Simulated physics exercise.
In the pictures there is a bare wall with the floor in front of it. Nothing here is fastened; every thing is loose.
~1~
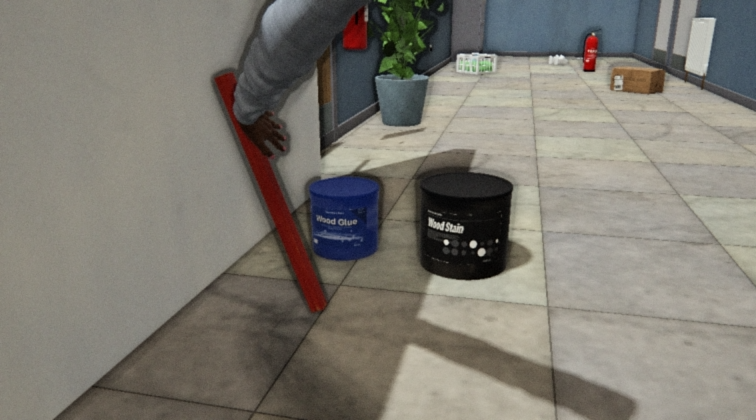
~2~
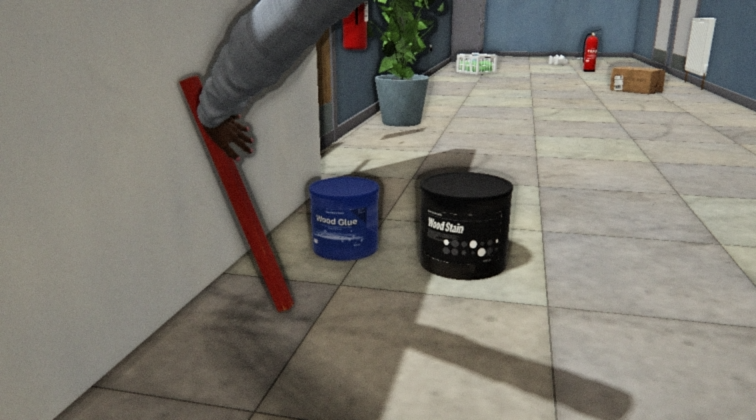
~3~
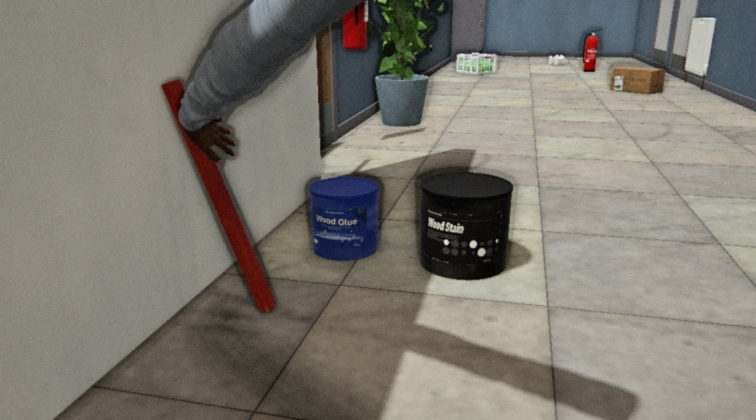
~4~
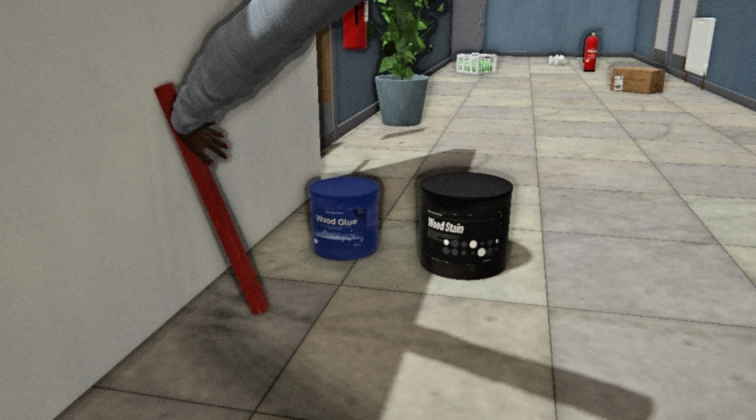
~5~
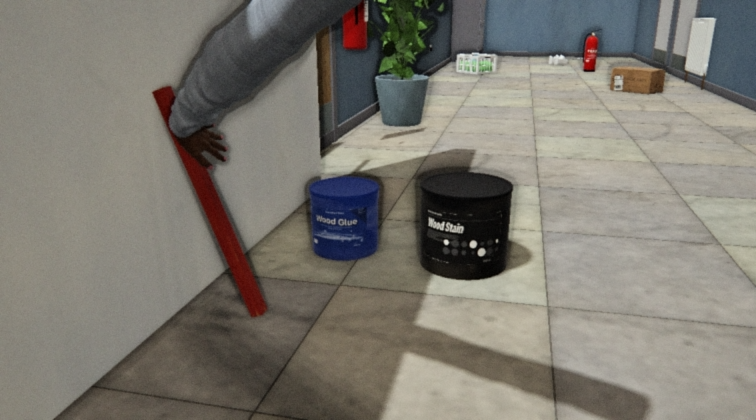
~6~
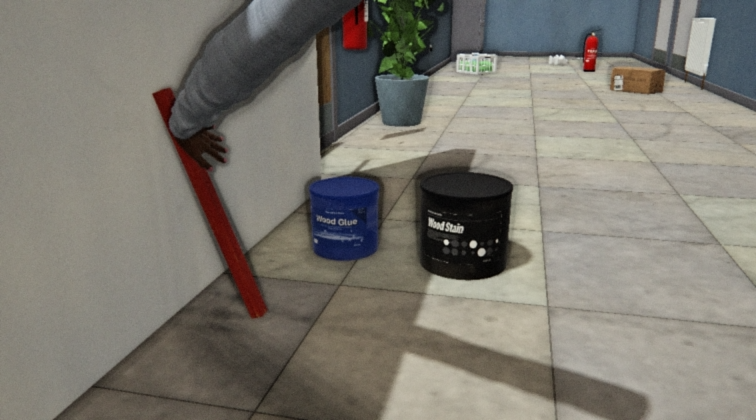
In a tiled hallway beside a bare wall, a gray-sleeved arm holds a slanted red pole near a blue pail and a black one. The hand shifts the pole a short way left, then keeps it leaning almost motionless by the wall while both pails stay put.
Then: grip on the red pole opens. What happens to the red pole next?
It remains at rest.
Then, 0.40 s past the last view, nothing moves.
Then, 0.90 s past the last view, red pole resting near (213, 208).
Finally, all 3 still in place. Final places as the last picture's camera would see them, red pole near (213, 208). The pole remains leaning.
